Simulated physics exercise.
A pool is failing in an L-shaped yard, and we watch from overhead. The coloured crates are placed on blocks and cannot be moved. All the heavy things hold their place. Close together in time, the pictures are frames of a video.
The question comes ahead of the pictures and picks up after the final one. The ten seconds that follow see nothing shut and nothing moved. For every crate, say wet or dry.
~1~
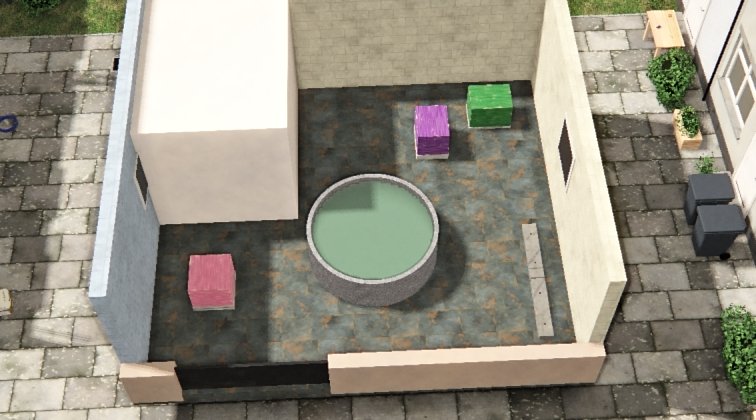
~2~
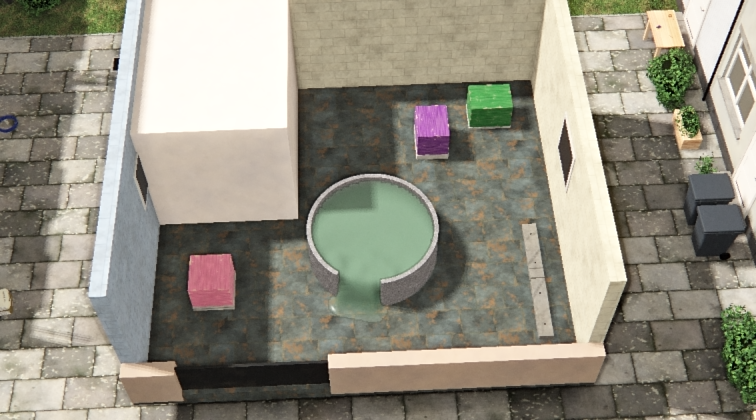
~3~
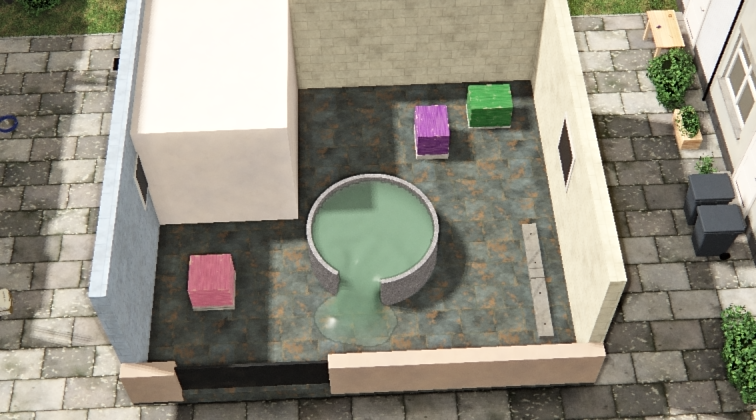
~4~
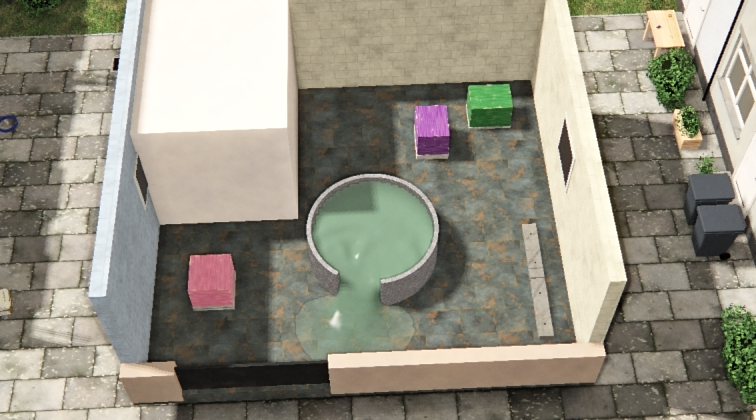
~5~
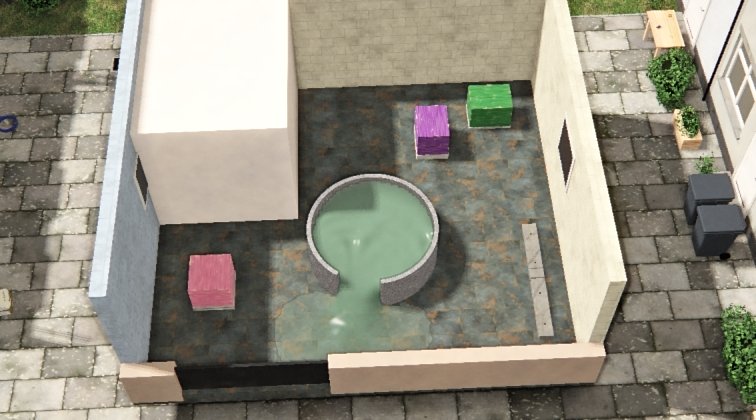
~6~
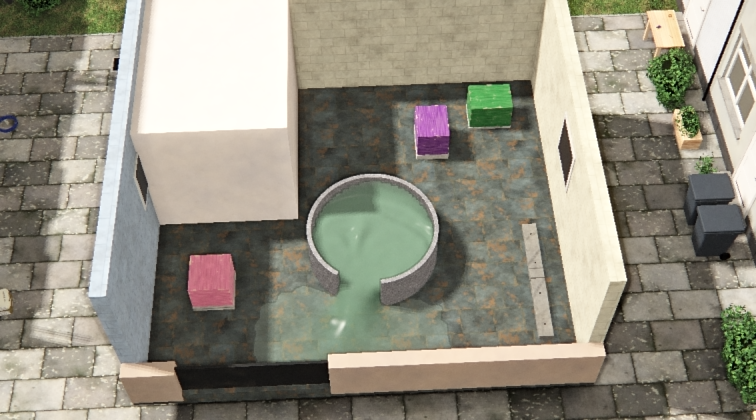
Purple crate - dry; green crate - wet; pink crate - wet.
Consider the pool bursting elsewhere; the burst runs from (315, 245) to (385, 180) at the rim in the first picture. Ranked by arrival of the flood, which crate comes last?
Answer: The green-painted one.
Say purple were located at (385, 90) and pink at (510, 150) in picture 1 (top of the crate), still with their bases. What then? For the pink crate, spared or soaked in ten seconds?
As for the pink crate, it keeps clear.
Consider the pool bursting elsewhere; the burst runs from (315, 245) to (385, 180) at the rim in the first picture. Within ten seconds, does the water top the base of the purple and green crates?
Purple gets drenched; green gets drenched.
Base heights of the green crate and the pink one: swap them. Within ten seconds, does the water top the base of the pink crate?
I'd say the pink crate gets swamped.
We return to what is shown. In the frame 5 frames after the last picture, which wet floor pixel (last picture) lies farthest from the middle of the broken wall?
I'd say around (147, 382).
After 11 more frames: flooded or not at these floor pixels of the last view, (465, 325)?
That spot: Submerged.
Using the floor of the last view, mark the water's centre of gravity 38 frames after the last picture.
I'd mark it close to (339, 276).
A moment on, water covers 20 % of the floor; the purple crate not reached, the green crate not reached, the pink crate water round its plinth.
Next, water covers 30 % of the floor; the purple crate not reached, the green crate not reached, the pink crate water round its plinth.
Then, water covers 50 % of the floor; the purple crate not reached, the green crate not reached, the pink crate water round its plinth.
Later, water covers 75 % of the floor; the purple crate water round its plinth, the green crate water round its plinth, the pink crate water round its plinth.
In the end, water covers 95 % of the floor; the purple crate stayed above the water, the green crate was topped, the pink crate was topped.
